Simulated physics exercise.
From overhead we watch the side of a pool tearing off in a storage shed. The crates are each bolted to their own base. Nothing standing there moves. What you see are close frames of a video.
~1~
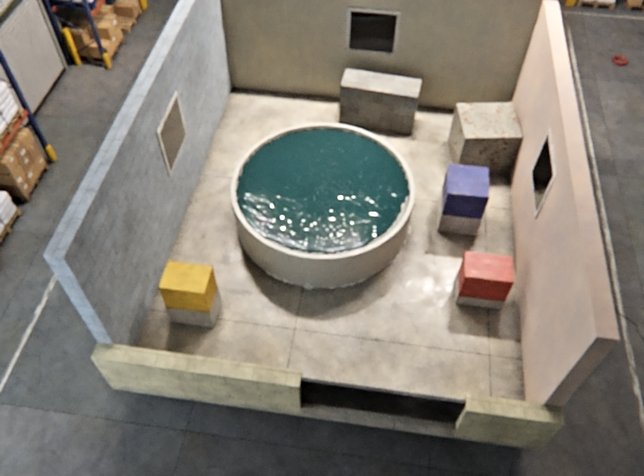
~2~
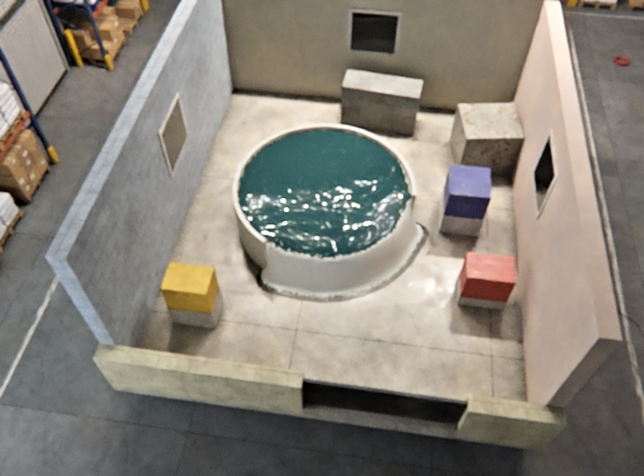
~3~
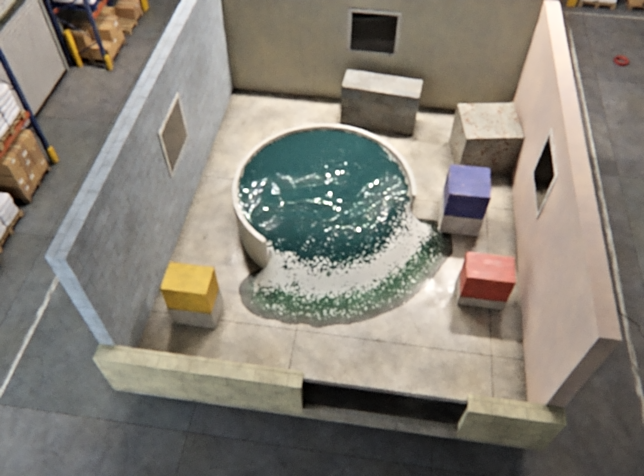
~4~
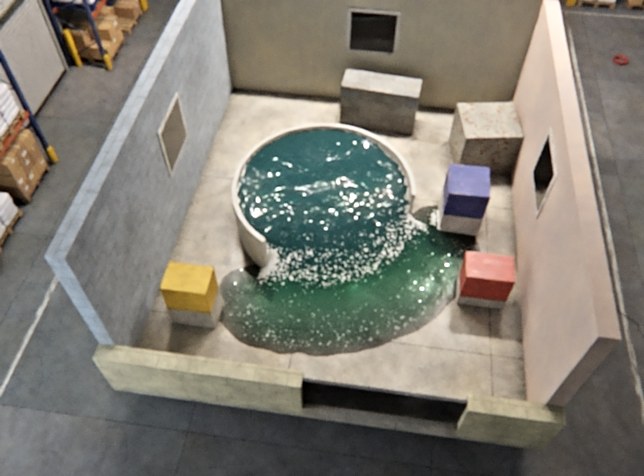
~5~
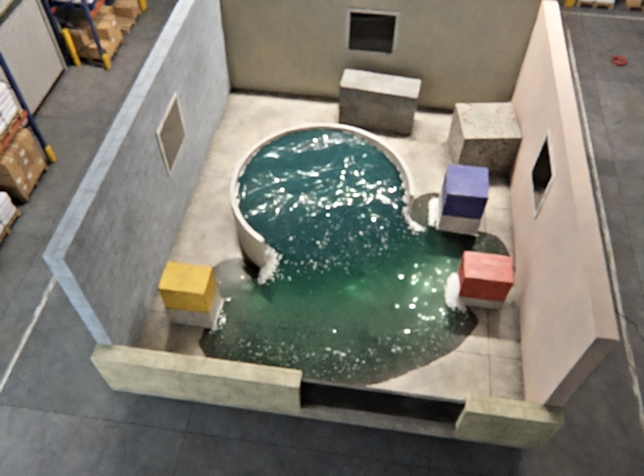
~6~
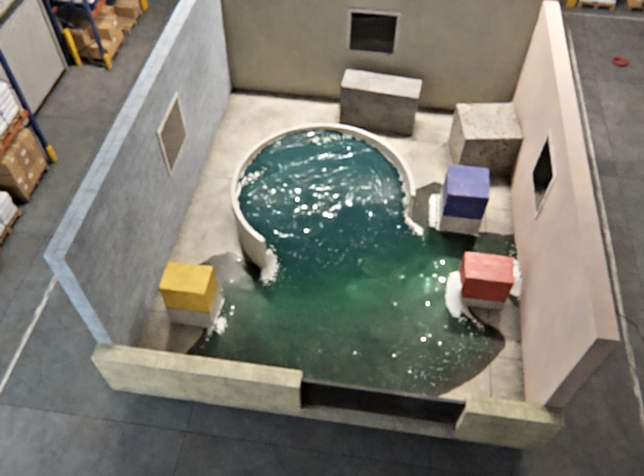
The clip opens on a round pool of dark green water inside a low-walled enclosure, seen from above in a storage shed. The pool's near side gives way and water pours out across the pale floor, fanning toward the front wall and surging around the yellow, red and blue-topped blocks.
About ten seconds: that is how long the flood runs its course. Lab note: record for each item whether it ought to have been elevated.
In the end the red crate will be left wet; the yellow crate will be left dry; the blue crate will be left dry.
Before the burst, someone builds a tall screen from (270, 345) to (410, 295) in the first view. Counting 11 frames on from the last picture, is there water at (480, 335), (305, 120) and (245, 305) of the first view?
The first point comes out inundated, the next unwetted, the last inundated.
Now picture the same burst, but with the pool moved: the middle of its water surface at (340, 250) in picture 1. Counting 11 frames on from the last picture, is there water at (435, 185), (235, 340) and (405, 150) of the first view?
Taking the three spots in order: Bare, swamped, bare.
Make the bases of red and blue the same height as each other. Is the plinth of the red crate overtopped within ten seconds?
My guess is that the red one is inundated.
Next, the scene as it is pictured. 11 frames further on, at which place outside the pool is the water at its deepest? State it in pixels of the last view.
It should be roughly at (522, 423).
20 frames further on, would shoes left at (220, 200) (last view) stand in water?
Answer: Flooding.
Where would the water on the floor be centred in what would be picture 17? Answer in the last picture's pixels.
That puts it at around (364, 291).
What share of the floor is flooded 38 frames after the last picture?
That comes to about 90 per cent.
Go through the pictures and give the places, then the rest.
In the first frame, still water in the pool at (323, 187).
In the second frame, water pours out at (358, 272) and has run to (423, 229).
In the third frame, the front is at (436, 226), out from the gap at (358, 273).
In the fourth frame, water pours out at (357, 274) and has run to a hidden place.
In the fifth frame, water pours out at (356, 275) and has run to a hidden place.
In the sixth frame, the front is at a hidden place, out from the gap at (356, 276).
A moment on, water covers 50 % of the floor; the red crate water round its plinth, the yellow crate water round its plinth, the blue crate water round its plinth.
Next, water covers 55 % of the floor; the red crate water round its plinth, the yellow crate water round its plinth, the blue crate water round its plinth.
Then, water covers 70 % of the floor; the red crate water round its plinth, the yellow crate water round its plinth, the blue crate water round its plinth.
Later, water covers 90 % of the floor; the red crate water round its plinth, the yellow crate water round its plinth, the blue crate water round its plinth.
In the end, water covers 100 % of the floor; the red crate was topped, the yellow crate stayed above the water, the blue crate stayed above the water.
